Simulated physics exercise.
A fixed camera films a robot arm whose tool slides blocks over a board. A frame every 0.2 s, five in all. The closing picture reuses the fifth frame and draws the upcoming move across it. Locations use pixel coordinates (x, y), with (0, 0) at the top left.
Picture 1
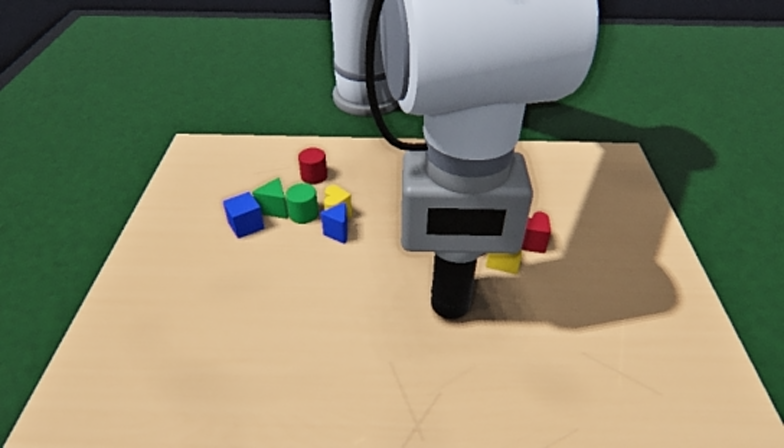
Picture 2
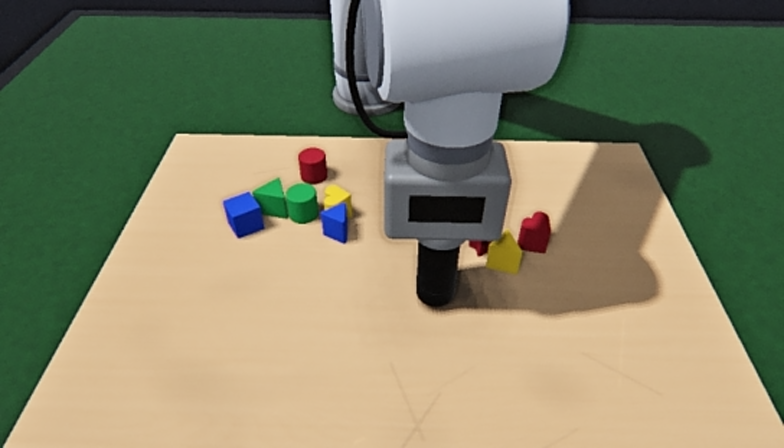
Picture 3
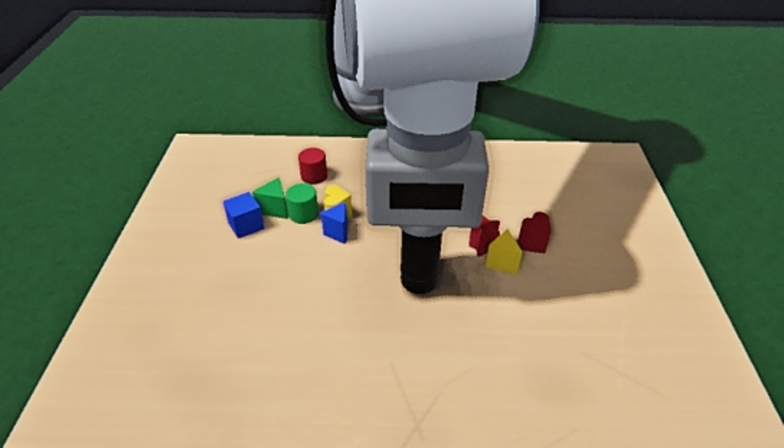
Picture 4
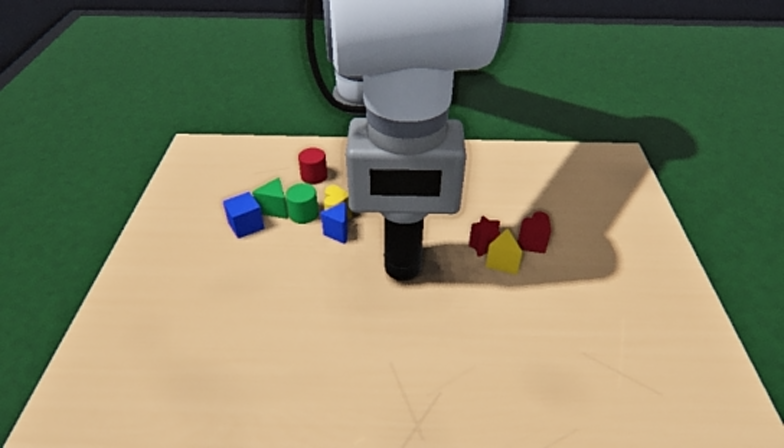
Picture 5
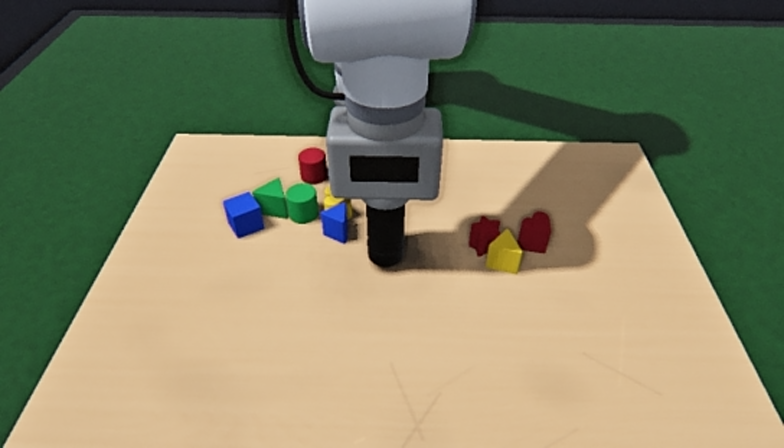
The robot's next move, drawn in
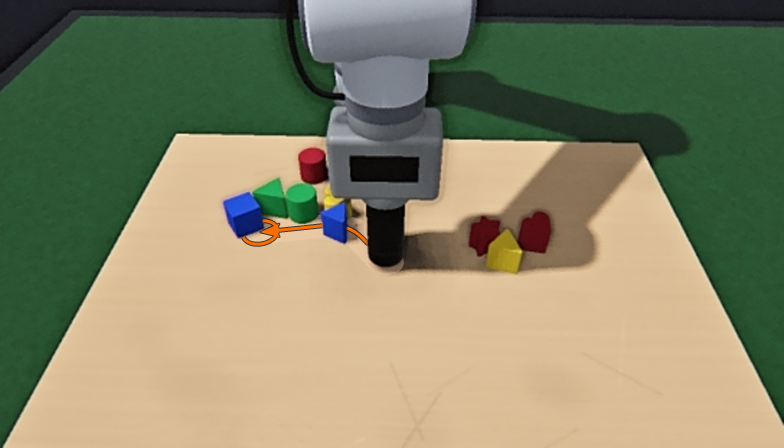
A robot arm with a black tip moved steadily left and a little back across the wooden table, nearing the blue triangle and uncovering red and yellow blocks on the right, while every block stayed still.
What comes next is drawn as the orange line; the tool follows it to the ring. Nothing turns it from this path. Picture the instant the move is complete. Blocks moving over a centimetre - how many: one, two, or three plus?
Here I'd predict at least three blocks moving more than 1 cm.
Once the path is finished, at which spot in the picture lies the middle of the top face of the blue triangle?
The point I'd pick in the picture is (229, 217).
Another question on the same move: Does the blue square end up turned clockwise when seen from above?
Answer: Yes.
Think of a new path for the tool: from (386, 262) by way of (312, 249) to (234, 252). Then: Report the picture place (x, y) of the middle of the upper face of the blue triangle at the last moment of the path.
I think it will end close to (321, 206).
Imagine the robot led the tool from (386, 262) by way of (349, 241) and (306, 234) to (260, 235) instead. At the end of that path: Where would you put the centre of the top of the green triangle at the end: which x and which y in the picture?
The point I'd pick in the picture is (256, 183).
The line goes from (386, 262) by way of (356, 233) and (310, 227) to (260, 232).
On the path given first. One third of the way, tool (356, 226); yellow heart block (332, 193), turned 20° clockwise; blue triangle (328, 210).
Two thirds of the way, tool (309, 221); green disc (291, 188); yellow heart block (326, 184), turned 35° clockwise; blue triangle (281, 210), turned 10° anticlockwise.
At the end, tool (259, 226); blue square (217, 199), turned 35° clockwise; green disc (285, 186); yellow heart block (326, 184), turned 35° clockwise; blue triangle (229, 217), turned 20° anticlockwise.
